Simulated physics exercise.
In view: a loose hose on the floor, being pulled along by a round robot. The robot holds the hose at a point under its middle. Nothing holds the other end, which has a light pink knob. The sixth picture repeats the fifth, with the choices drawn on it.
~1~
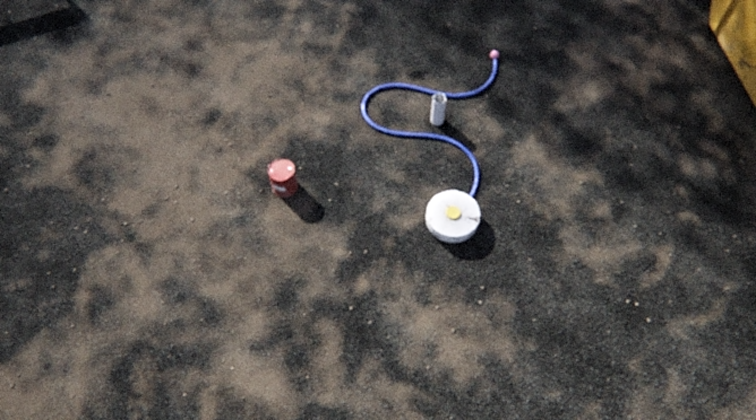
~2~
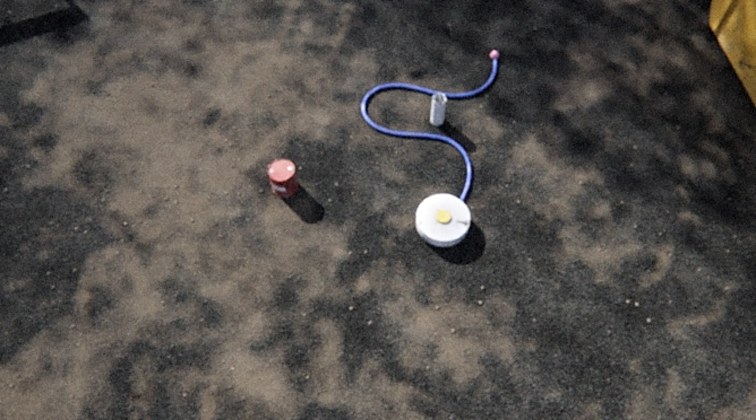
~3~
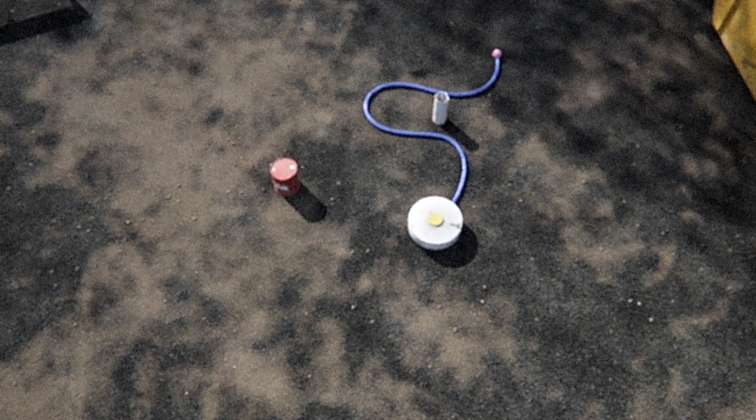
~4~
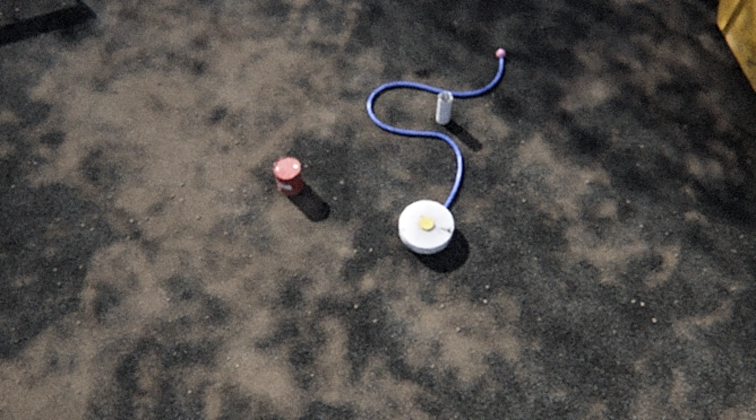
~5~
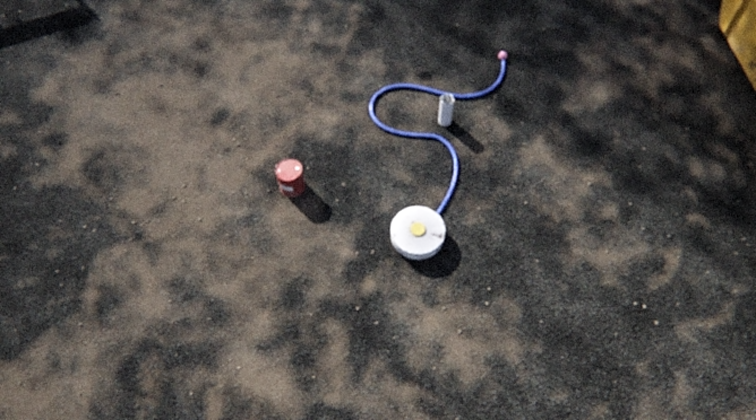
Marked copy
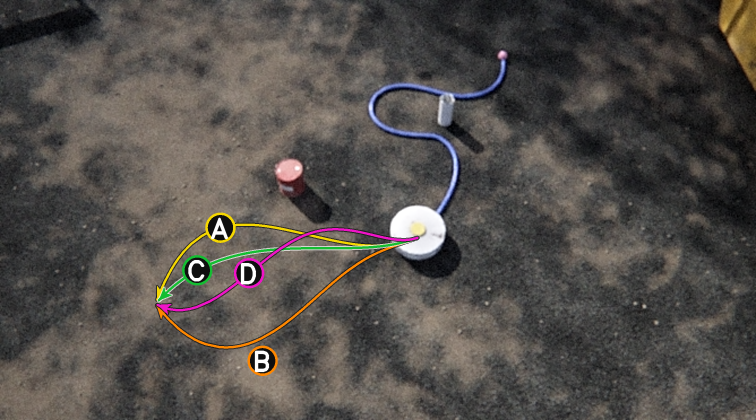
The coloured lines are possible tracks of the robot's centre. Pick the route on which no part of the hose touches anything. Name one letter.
D.
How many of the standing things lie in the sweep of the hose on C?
In all, one.
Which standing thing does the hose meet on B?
The white post.
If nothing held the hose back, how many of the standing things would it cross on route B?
One.
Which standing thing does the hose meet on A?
It is the red keg.
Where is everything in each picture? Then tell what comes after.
The first picture shows white post (438, 110); robot (453, 217); free end (495, 55).
The second picture shows robot (443, 221); free end (495, 55).
The third picture shows robot (435, 224); white post (441, 109).
The fourth picture shows robot (426, 228); red keg (289, 176).
The fifth picture shows robot (418, 234); free end (503, 56); red keg (291, 178); white post (446, 110).
On the marked copy, A from (417, 238) via (272, 227) to (157, 300); B from (417, 238) via (291, 319) to (157, 306); C from (417, 238) via (288, 249) to (159, 300); D from (417, 238) via (280, 249) to (157, 305).
Taking D. A third of the way, robot (315, 227), middle of the hose (372, 114), free end (503, 56).
Two thirds of the way, robot (224, 288), middle of the hose (368, 138), free end (503, 56).
When it is over, robot (153, 300), middle of the hose (344, 180), free end (492, 73); nothing has been touched.
As for the rest, A meets the red keg; B meets the white post; C meets the red keg.
